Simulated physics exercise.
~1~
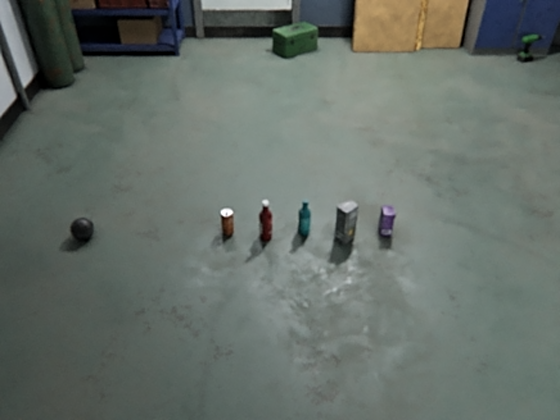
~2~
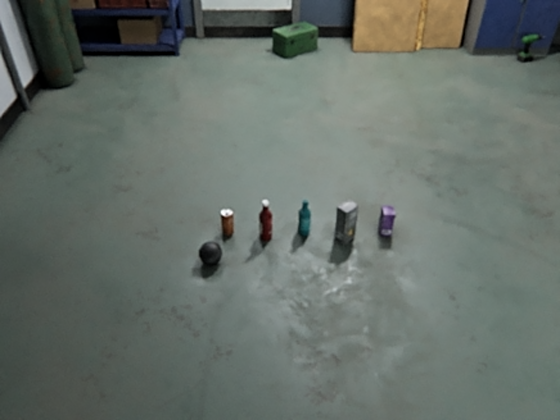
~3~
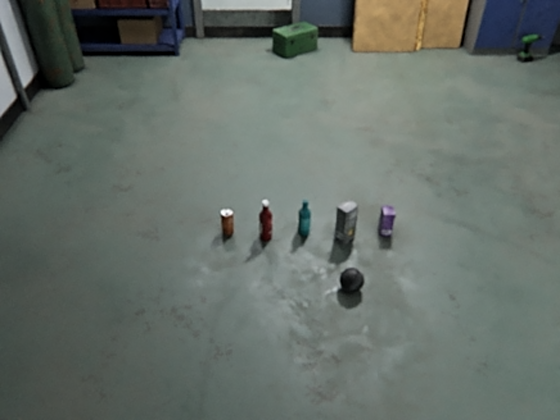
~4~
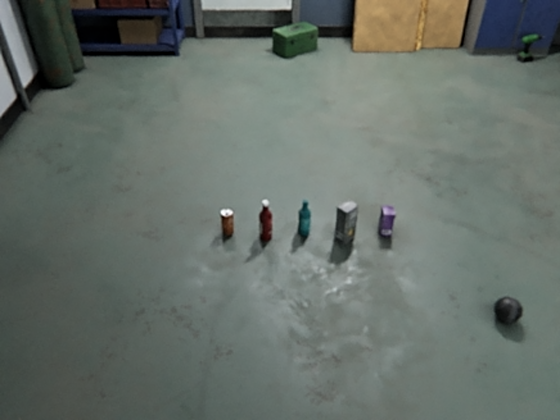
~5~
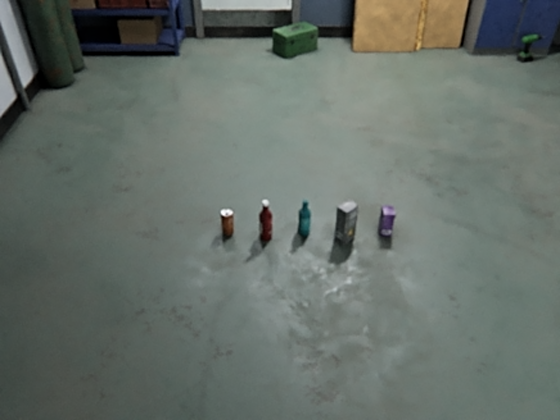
A black ball rolled from the left across a greenish floor, passing in front of a row of five small items, including cans, bottles and cartons, without knocking any over, then went out of sight to the right, leaving them all upright.
